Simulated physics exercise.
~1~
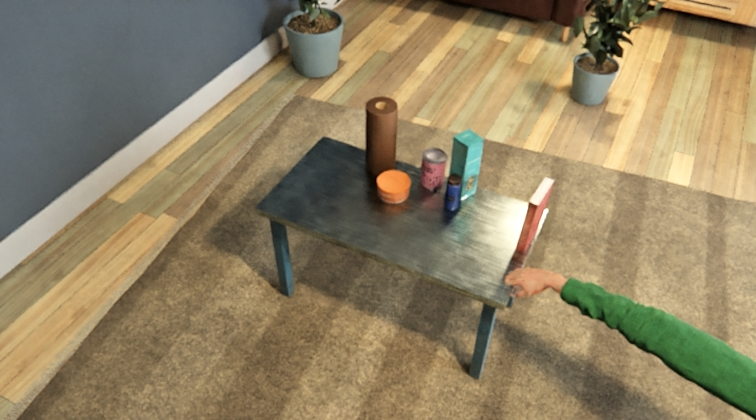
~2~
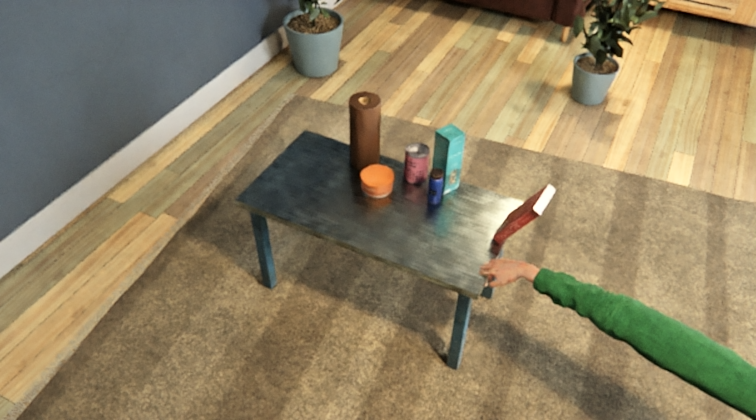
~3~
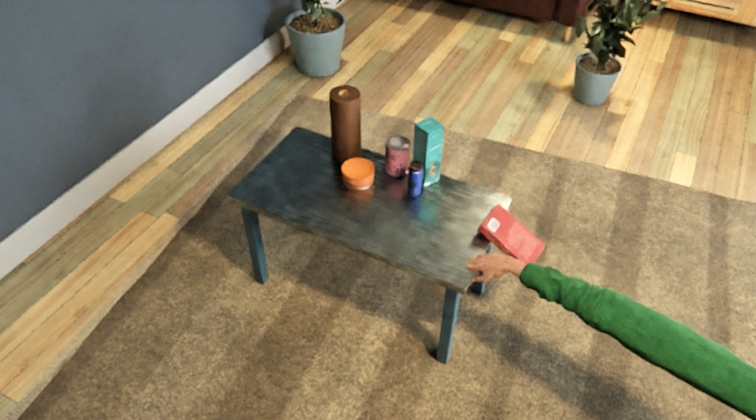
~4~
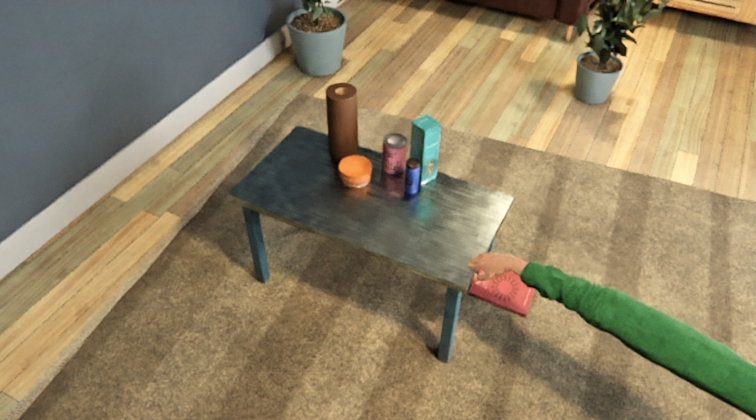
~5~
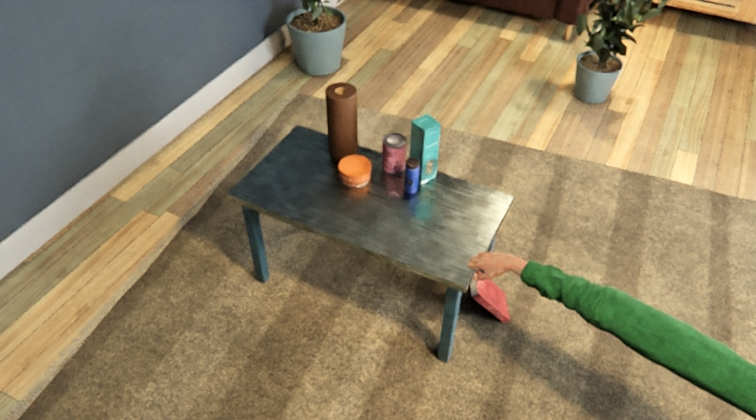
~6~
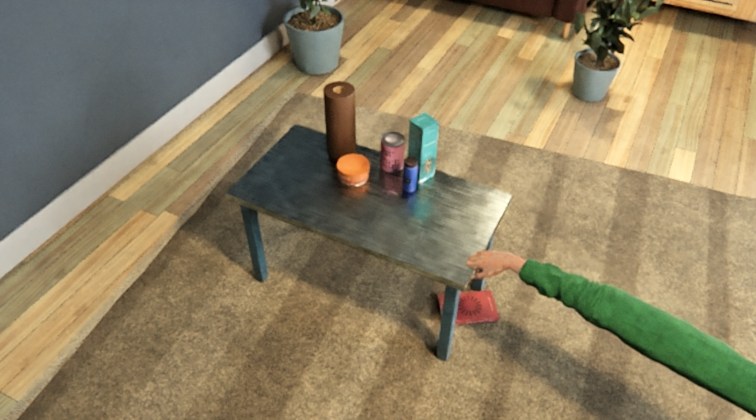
The clip opens on a small dark table on a brown rug, holding a brown roll, an orange tub, a pink tin, a blue shaker, a turquoise carton and, near the right edge, an upright red book. A hand in a green sleeve grips the near right corner and drags the table a short way left. As it moves, the red book tips over the right edge and falls. The table stops, and the book drops beside it, turning on the way down. It ends up low by the right legs, while the other items remain standing on top.
